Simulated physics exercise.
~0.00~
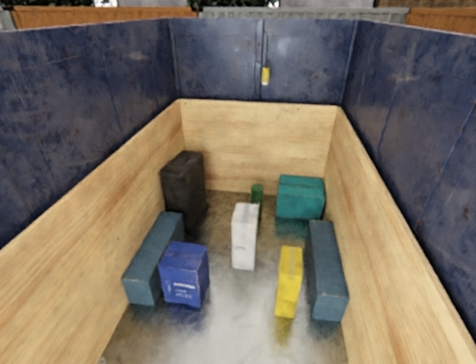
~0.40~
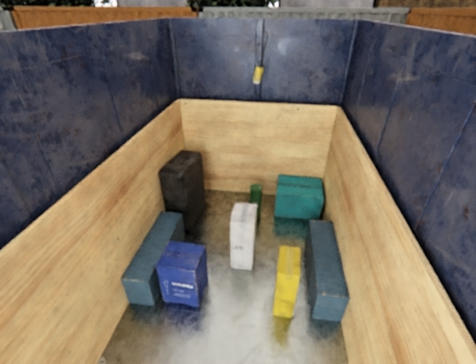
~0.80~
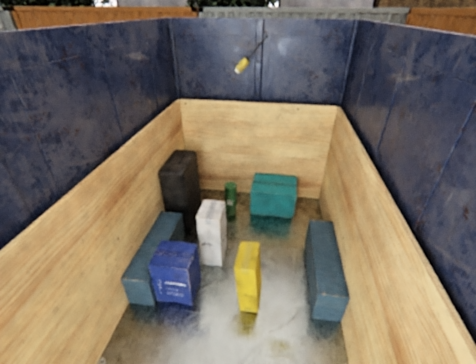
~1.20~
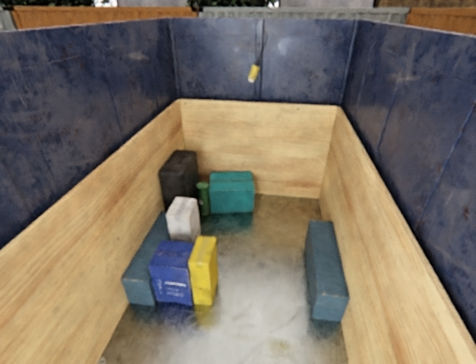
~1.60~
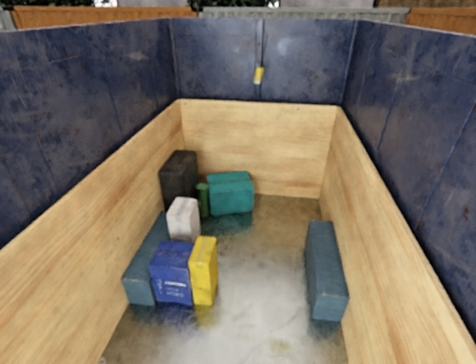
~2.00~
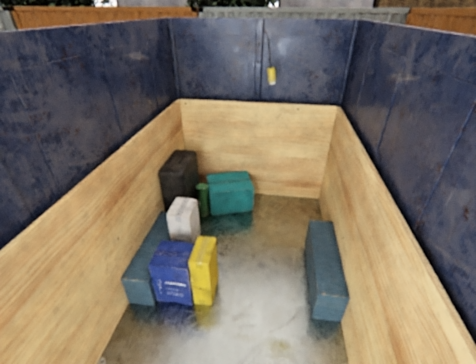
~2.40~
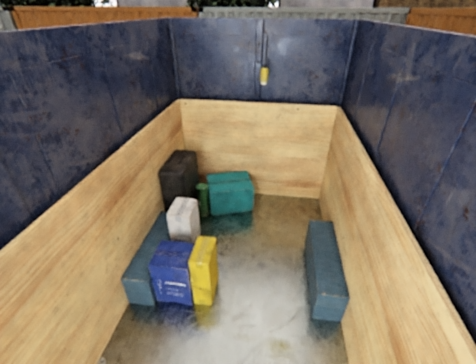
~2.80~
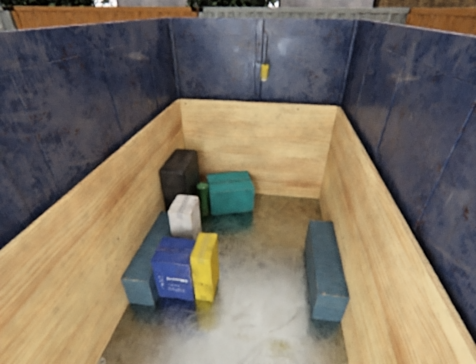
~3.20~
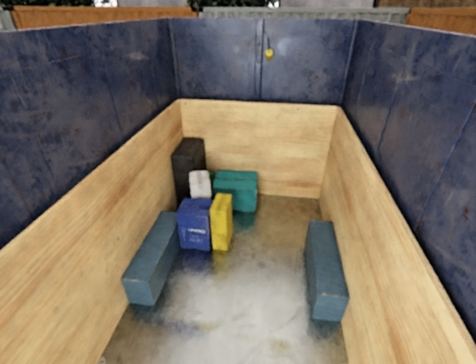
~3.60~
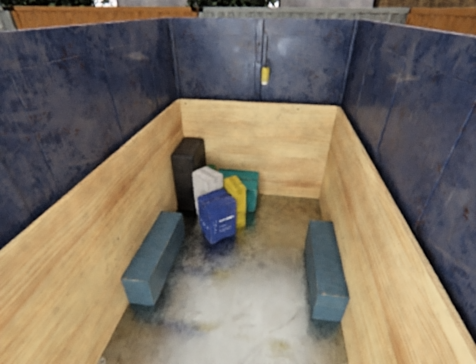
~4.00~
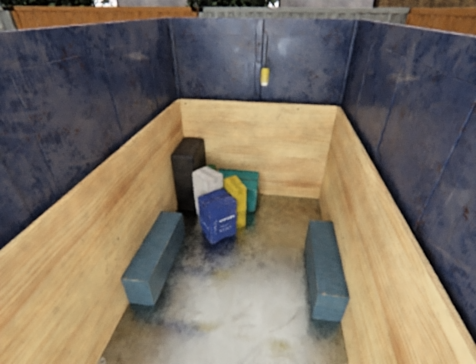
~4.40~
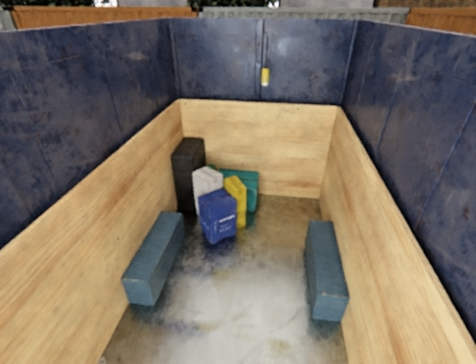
The load bay of a works van is seen from above and behind, looking towards the cab, with blue upper walls, pale wooden lower panels and a wheel box on each side. A black case, a green canister and white, turquoise, blue and yellow boxes stand spread across the floor, and a small yellow lamp hangs at the far end. The lamp swings, and the load slides left, bunching against the left side. After a still spell, the boxes slide forwards towards the cab. They end upright, clustered beside the black case at the far left, the turquoise box behind the yellow one.
